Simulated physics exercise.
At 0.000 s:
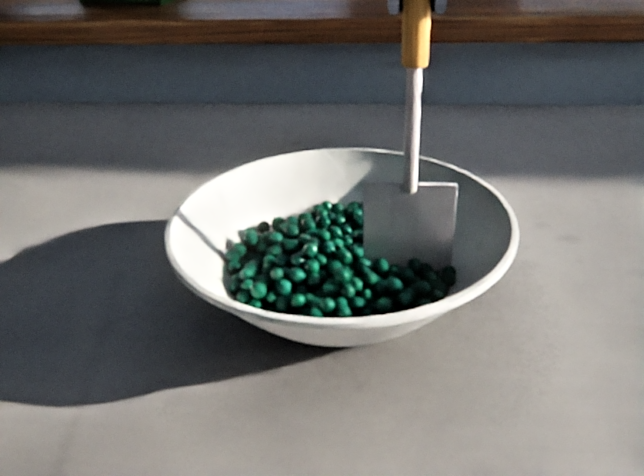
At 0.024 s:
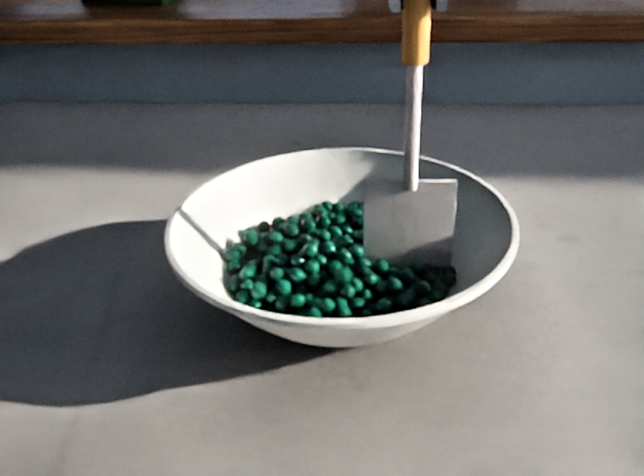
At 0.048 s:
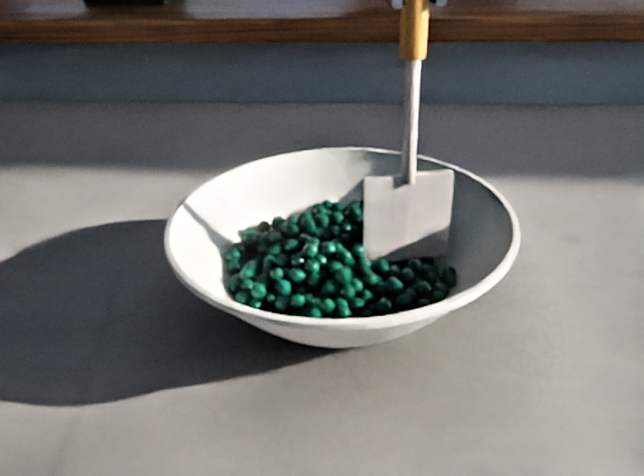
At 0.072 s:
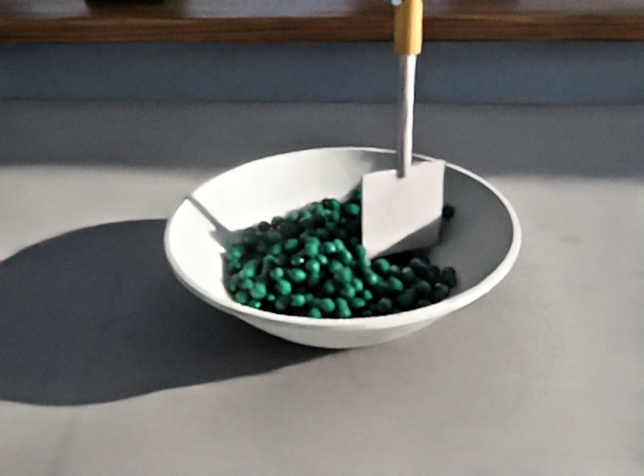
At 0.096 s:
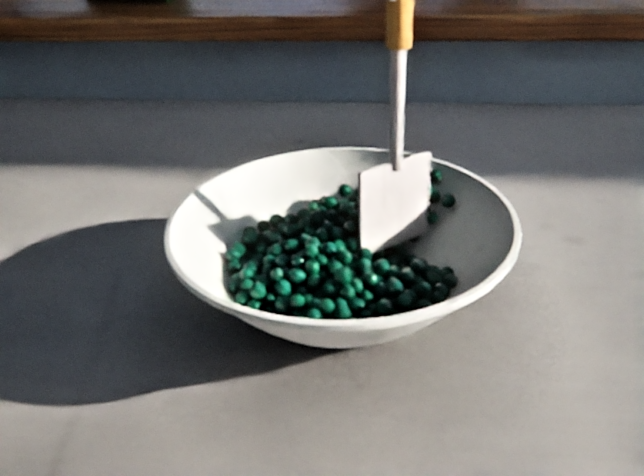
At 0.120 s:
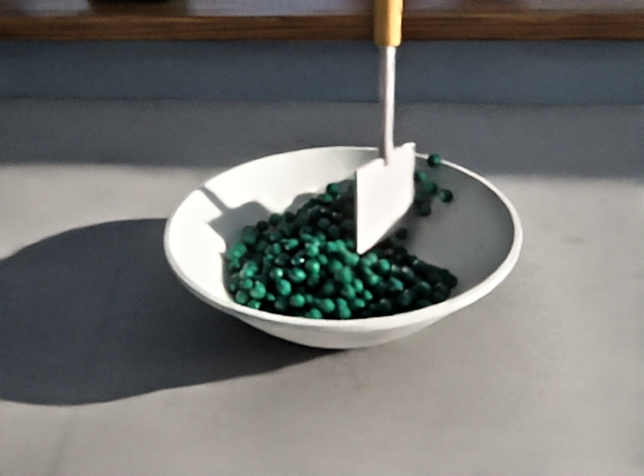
On a grey tabletop in bright side light, seen from slightly above, a wide wooden shelf edge runs across the back. A white bowl holding dark green beads sits in the middle, its shadow stretching left, with a flat pale blade on a yellow-topped rod upright inside at the right. The blade swings backward and slightly left while turning edge-on, pushing some beads up the bowl's far side, as the camera stays still.
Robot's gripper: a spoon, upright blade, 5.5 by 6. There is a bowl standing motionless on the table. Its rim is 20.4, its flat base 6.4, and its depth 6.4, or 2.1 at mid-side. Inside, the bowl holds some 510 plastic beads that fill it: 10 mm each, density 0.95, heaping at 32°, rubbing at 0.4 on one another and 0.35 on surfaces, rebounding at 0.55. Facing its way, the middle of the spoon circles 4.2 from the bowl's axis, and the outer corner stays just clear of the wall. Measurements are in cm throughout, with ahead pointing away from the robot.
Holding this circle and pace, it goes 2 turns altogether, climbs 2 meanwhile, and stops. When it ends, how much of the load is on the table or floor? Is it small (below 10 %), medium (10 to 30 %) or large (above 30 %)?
It is small.
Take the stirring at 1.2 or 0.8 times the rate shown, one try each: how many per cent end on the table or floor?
It would be about 10 and 0 percent respectively.
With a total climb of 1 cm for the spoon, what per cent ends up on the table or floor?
That works out to some 5 per cent.
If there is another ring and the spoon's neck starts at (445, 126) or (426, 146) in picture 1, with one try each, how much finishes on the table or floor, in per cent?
First try about 0 per cent, second try about 0 per cent.
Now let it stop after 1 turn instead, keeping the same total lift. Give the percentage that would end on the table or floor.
Roughly 0 percent would end up there.
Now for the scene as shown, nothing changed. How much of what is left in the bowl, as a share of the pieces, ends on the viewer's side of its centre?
Estimate: Some 50 %.
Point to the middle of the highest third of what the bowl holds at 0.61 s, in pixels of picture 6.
Upper-third centre: Approx. (398, 279) px.
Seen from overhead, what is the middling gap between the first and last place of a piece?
Roughly 3 cm.
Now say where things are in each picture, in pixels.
Spoon neck at (411, 160), 0° round; upper third of the load around (335, 256), from x 230 to 450, top at y 205; 513 in the bowl, in the first picture.
Spoon neck at (411, 157), 4° round; upper third of the load around (335, 254), from x 230 to 450, top at y 205, in the second picture.
Spoon neck at (409, 151), 15° round; upper third of the load around (340, 249), from x 230 to 450, top at y 205, in the third picture.
Spoon neck at (404, 145), 28° round; upper third of the load around (342, 242), from x 230 to 450, top at y 195, in the fourth picture.
Spoon neck at (396, 139), 41° round; upper third of the load around (342, 241), from x 230 to 450, top at y 175, in the fifth picture.
Spoon neck at (385, 134), 54° round; upper third of the load around (338, 238), from x 230 to 450, top at y 160; 513 in the bowl, in the sixth picture.
By 0.61 s, 316° round, highest piece 8 above the table; 500 in the bowl, 10 on the table or floor, 3 in flight or on the tool.
By 1.09 s, 218° round, highest piece 6 above the table; 495 in the bowl, 18 on the table or floor.
By 1.53 s, 0° round, highest piece 5 above the table; 495 in the bowl, 18 on the table or floor.
By 2.23 s, 0° round, highest piece 5 above the table; 495 in the bowl, 18 on the table or floor.
Final count, 495 in the bowl, 18 on the table or floor. That is 4 % on the table or floor.
